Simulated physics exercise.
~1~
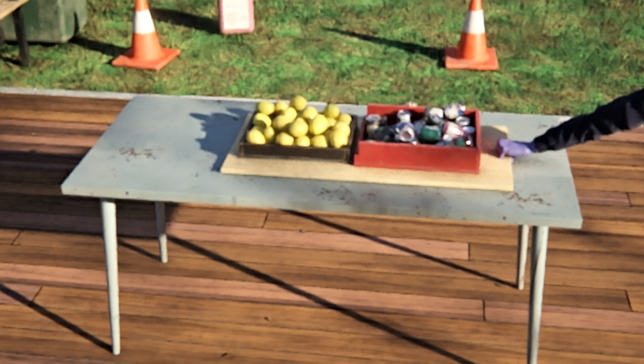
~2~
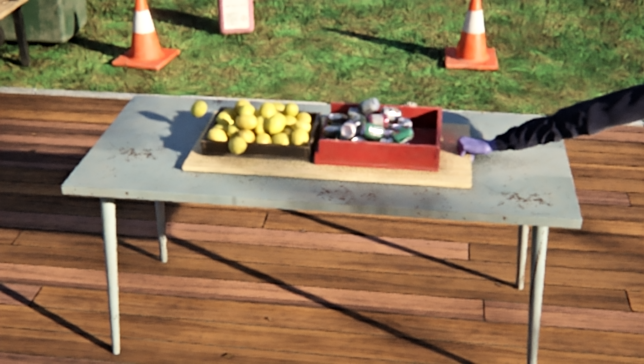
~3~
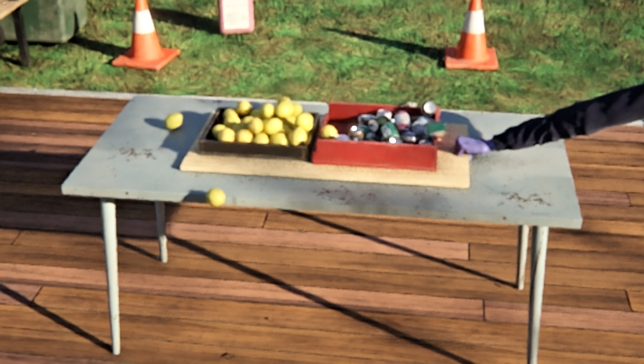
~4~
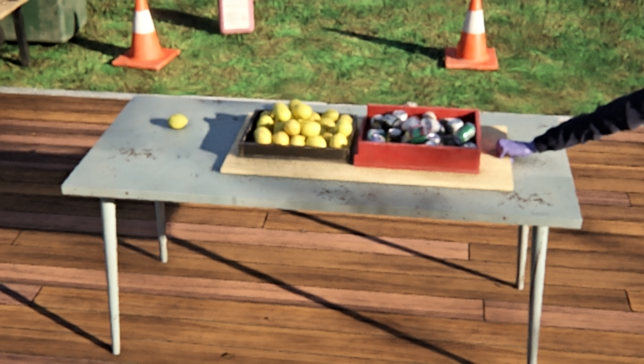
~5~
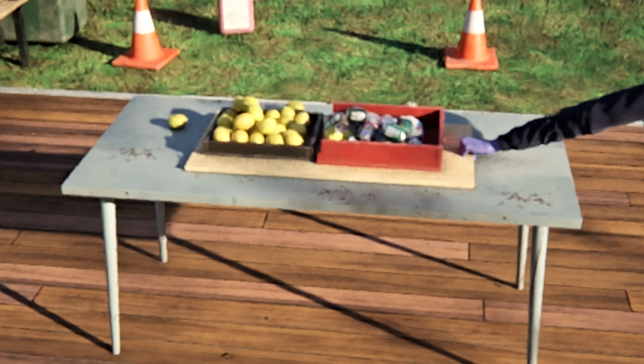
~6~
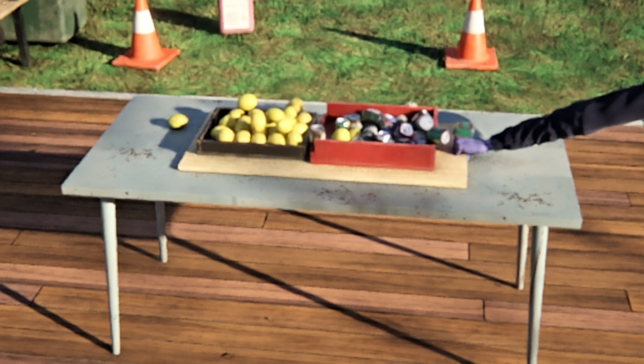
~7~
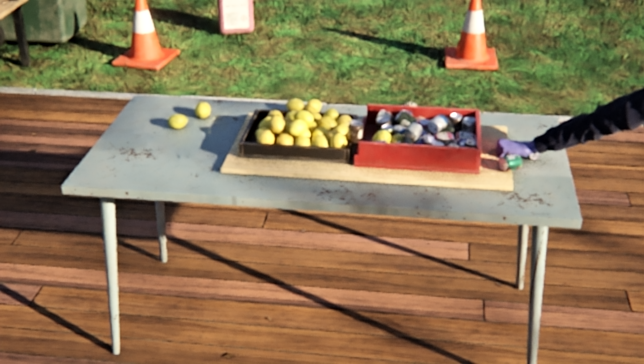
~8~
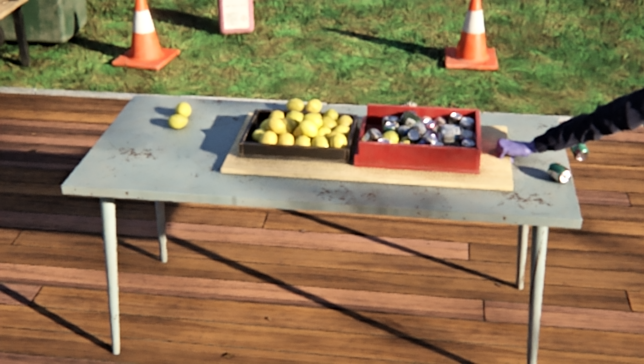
Gloved hand sliding a board of two crates back and forth across a table, spilling some lemons, then a couple of cans.
